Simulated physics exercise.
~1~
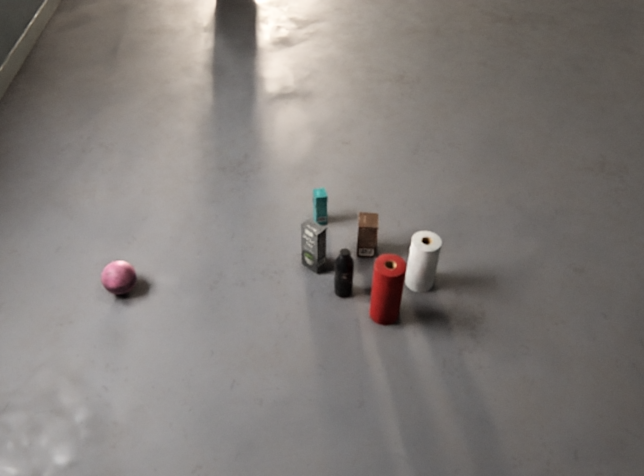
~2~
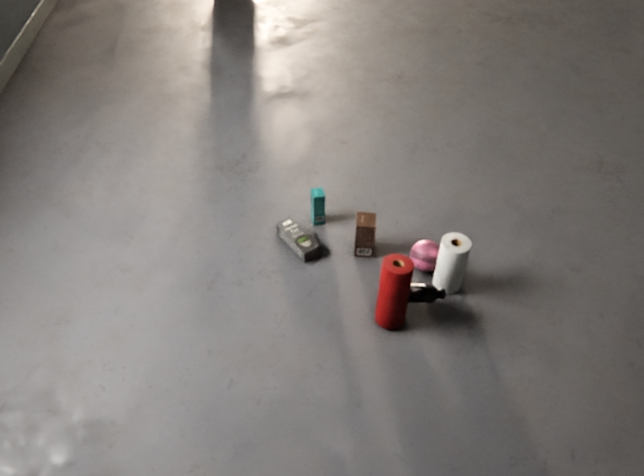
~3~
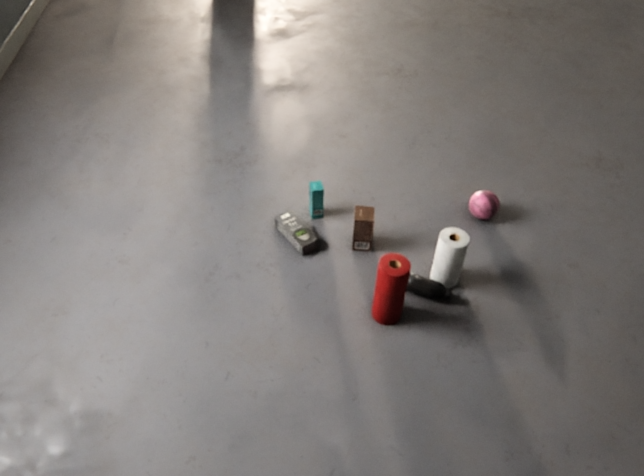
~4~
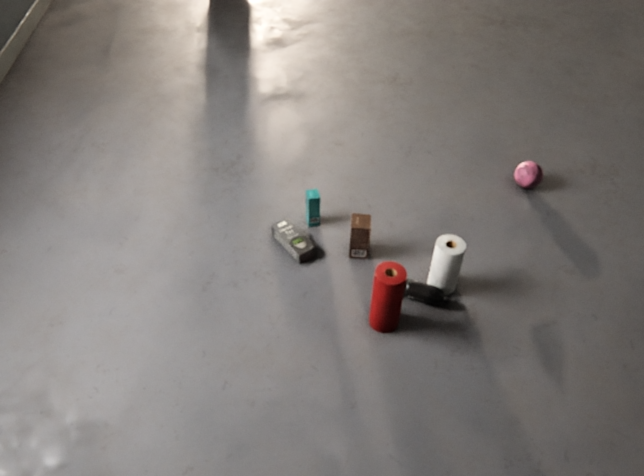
A brown box stood on a grey floor among cartons, rolls and a black bottle when a pink ball rolled in from the left, toppling the grey carton and the bottle and shifting the white roll, then rolled away to the upper right.
